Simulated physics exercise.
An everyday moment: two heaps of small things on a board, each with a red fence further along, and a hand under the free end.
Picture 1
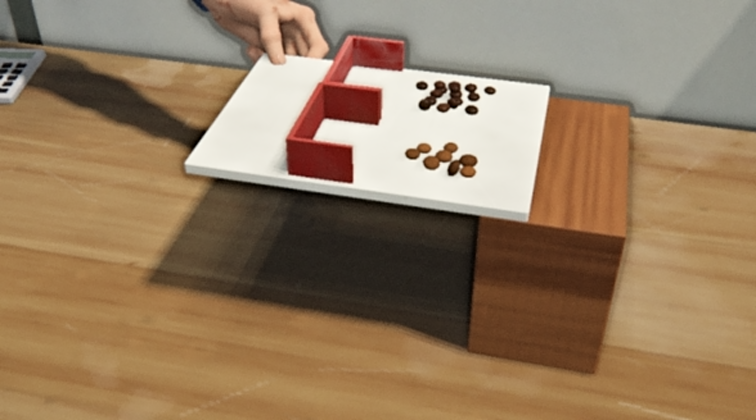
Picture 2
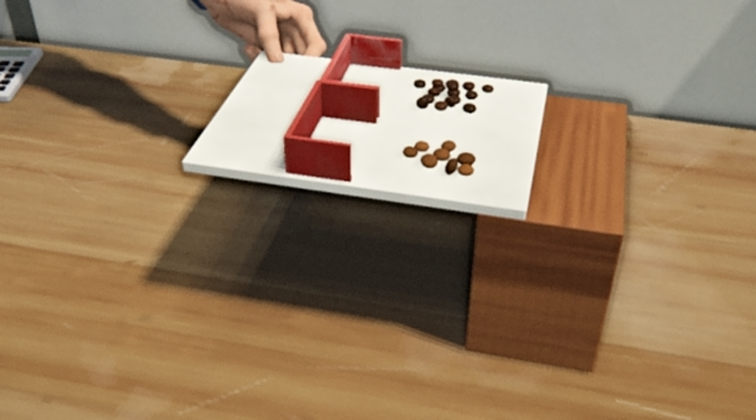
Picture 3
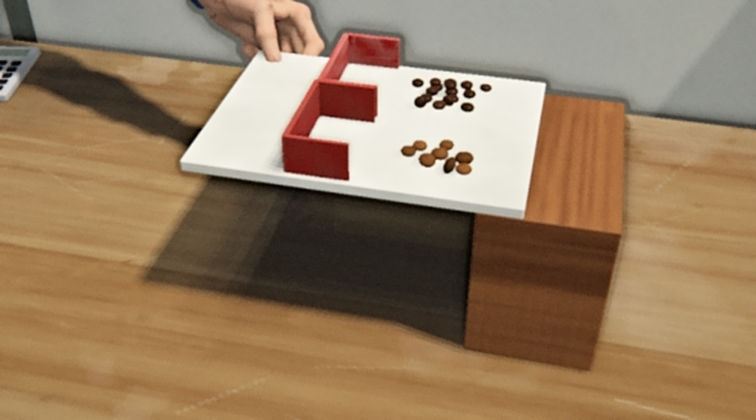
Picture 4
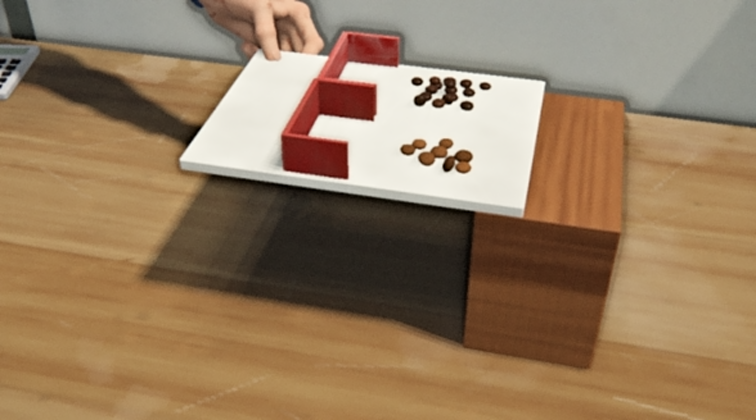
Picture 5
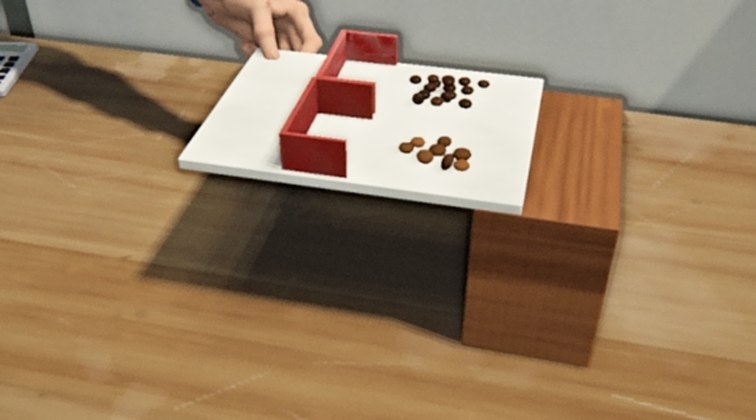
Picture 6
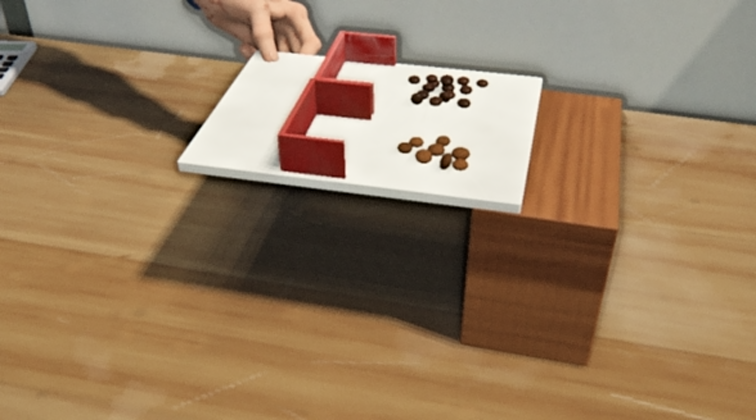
Hand barely moving as it holds the left end of a white board with red barriers and two still clusters of brown pieces.
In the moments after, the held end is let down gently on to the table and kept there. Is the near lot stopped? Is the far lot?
The near lot piles up behind the barrier and the far lot piles up behind the barrier.
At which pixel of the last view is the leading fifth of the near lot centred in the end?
Roughly at (341, 221).
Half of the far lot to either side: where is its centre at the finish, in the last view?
At about (374, 158).
Then, 0.64 s past the last view, board sloping at 15°; near lot where it was; far lot where it was.
Then, 1.32 s past the last view, board sloping at 31°; near lot on its way down; far lot has reached its bar.
Then, 2.13 s past the last view, board resting at 39°; near lot has reached its bar; far lot has reached its bar.
Finally, board resting at 39°; near lot gathered behind its bar; far lot gathered behind its bar.
